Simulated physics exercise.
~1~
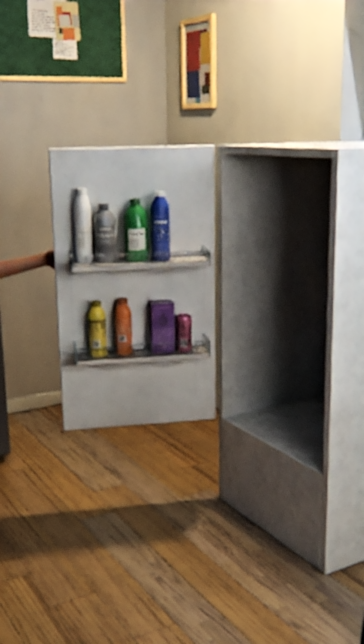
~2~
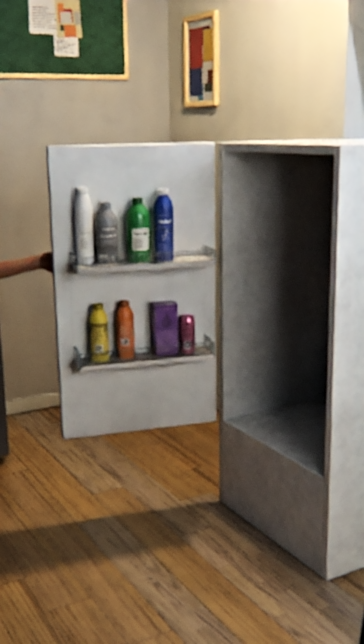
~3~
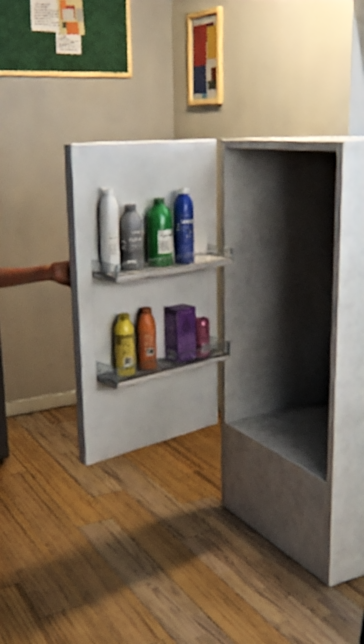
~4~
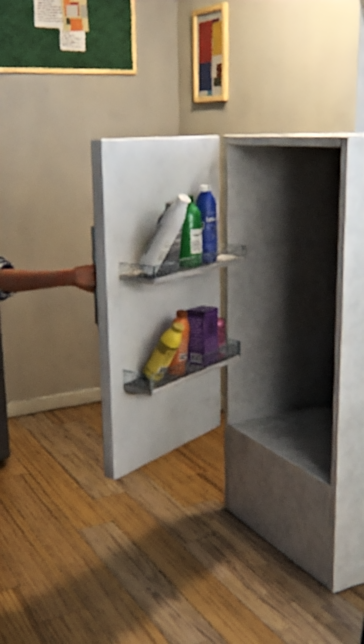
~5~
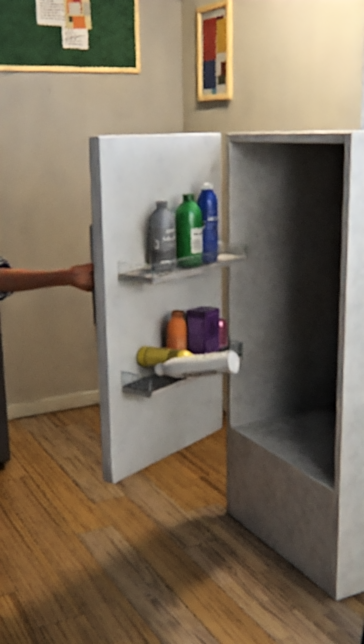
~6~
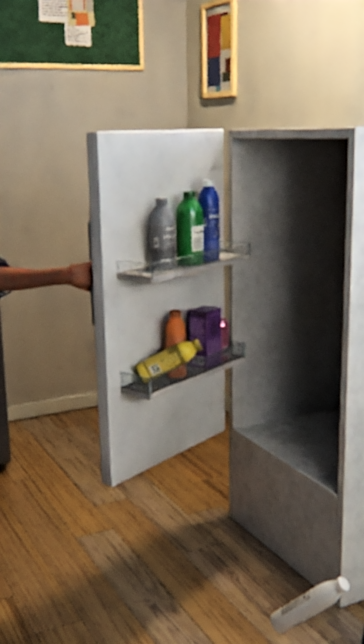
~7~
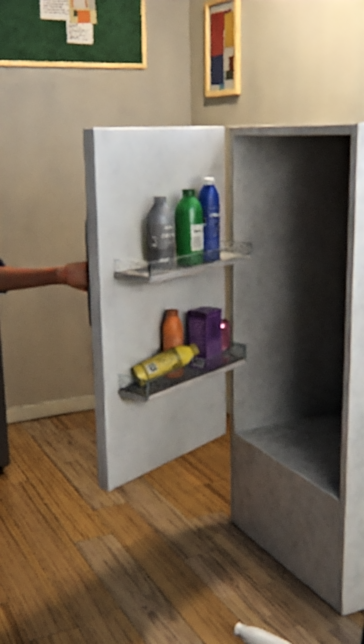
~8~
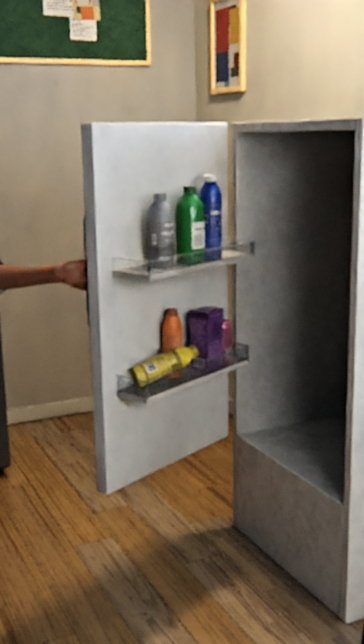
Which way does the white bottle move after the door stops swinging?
It moves down, falling from the upper rack past the lower one to the floor.
